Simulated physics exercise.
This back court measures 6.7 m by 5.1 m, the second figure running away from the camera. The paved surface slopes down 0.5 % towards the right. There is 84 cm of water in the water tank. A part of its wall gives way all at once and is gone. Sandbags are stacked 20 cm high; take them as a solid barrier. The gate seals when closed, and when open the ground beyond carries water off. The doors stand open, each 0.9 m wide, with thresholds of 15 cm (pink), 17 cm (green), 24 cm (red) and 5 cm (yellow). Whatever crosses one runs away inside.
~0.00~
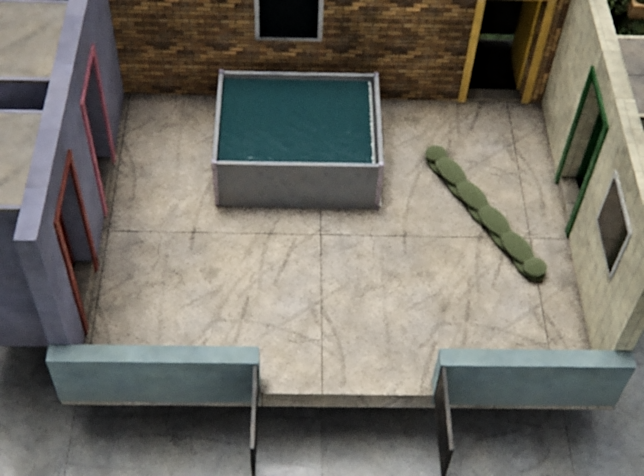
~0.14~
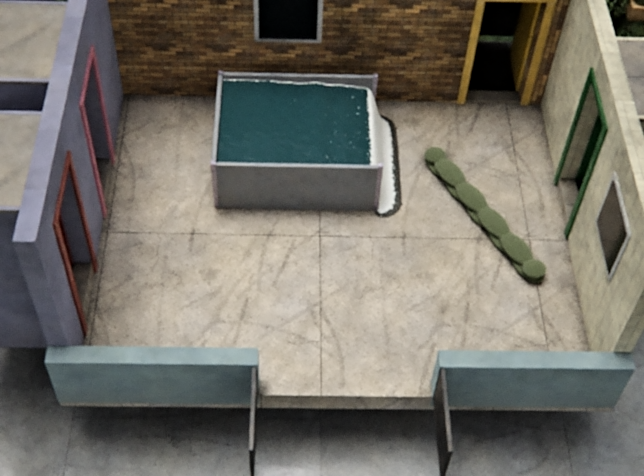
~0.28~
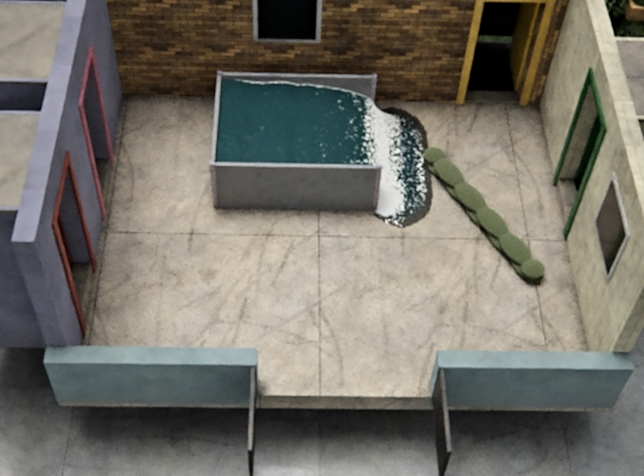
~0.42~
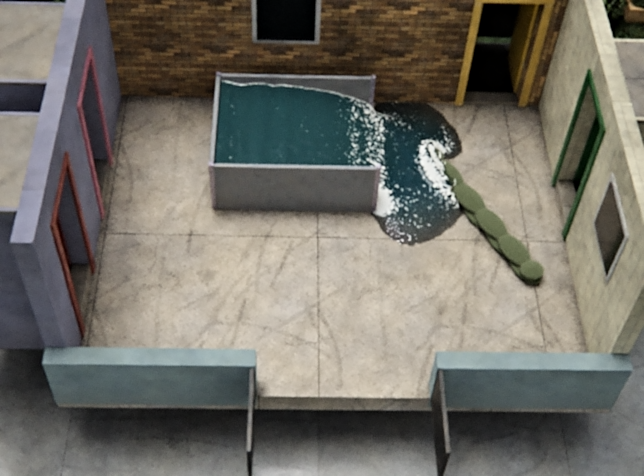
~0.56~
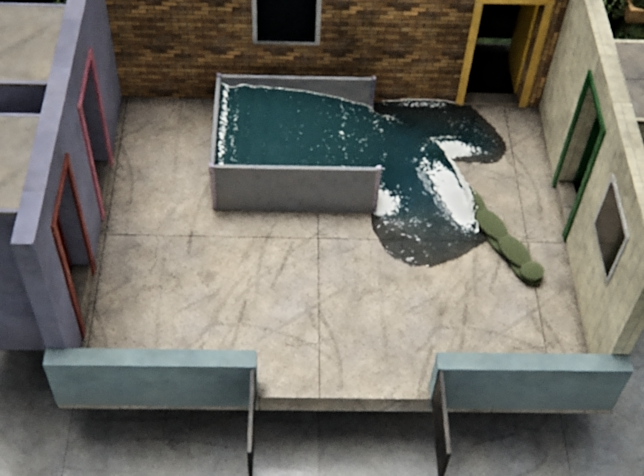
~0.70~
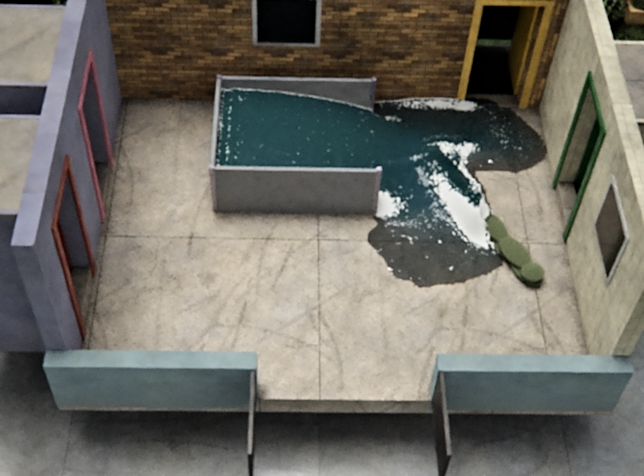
Water pouring from the open right side of a grey tank, spreading across a paved courtyard and along both sides of green sandbags.
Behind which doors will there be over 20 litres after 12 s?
Within that time: At the pink door it stays under the limit; at the green door it exceeds the limit; at the red door it keeps below the limit; at the yellow door it exceeds the limit.
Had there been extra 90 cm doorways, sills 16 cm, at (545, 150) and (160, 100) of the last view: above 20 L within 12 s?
In that order: Past it, below.
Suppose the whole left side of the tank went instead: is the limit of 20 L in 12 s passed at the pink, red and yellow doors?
Against that limit: Pink past it, red not over, yellow past it.
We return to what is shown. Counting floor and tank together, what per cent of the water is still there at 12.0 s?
About 70 per cent.
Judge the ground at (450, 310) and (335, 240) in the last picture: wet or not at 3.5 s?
In that order: Under water, dry.
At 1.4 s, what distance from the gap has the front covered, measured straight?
Some 4.4 m out.
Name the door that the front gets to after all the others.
Last comes the pink one.
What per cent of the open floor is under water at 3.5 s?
About 50 per cent.
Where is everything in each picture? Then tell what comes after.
In the first picture, still water, 84 cm deep, in the water tank at (298, 121).
In the second picture, water pours out at (373, 147) and has run 1.0 m, to (381, 213); typically 11 cm deep outside, 84 cm at the water tank's back.
In the third picture, the front is at (409, 220), 1.2 m from the gap at (372, 151); 1.6 m2 of floor is under water; 84 cm left at the back of the water tank.
In the fourth picture, the front is at (434, 232), 1.5 m from the gap at (370, 154); 2.8 m2 of floor is under water; 82 cm left at the back of the water tank.
In the fifth picture, the front is at (498, 143), 2.1 m from the gap at (371, 156); 4.4 m2 of floor is under water; 73 cm left at the back of the water tank.
In the sixth picture, water pours out at (371, 157) and has run 2.7 m, to (536, 142); typically 10 cm deep outside, 71 cm at the water tank's back.
After 1.4 s water covers 35 % of the floor and is deepest (52 cm) near (519, 109); pink door not reached, green door 26 cm at the sill, 0 L in, red door not reached, yellow door 23 cm at the sill, 20 L in.
After 2.2 s water covers 40 % of the floor and is deepest (50 cm) near (530, 110); pink door not reached, green door 27 cm at the sill, 25 L in, red door not reached, yellow door 27 cm at the sill, 134 L in.
After 3.5 s water covers 50 % of the floor and is deepest (34 cm) near (574, 338); pink door not reached, green door 12 cm at the sill, 43 L in, red door not reached, yellow door 21 cm at the sill, 321 L in.
After 7.0 s water covers 90 % of the floor and is deepest (16 cm) near (81, 355); pink door 8 cm at the sill, 0 L in, green door 13 cm at the sill, 68 L in, red door 13 cm at the sill, 0 L in, yellow door 13 cm at the sill, 485 L in.
After 12.0 s water covers 95 % of the floor and is deepest (13 cm) near (107, 196); pink door 10 cm at the sill, 0 L in, green door 7 cm at the sill, 68 L in, red door 8 cm at the sill, 0 L in, yellow door 7 cm at the sill, 541 L in.
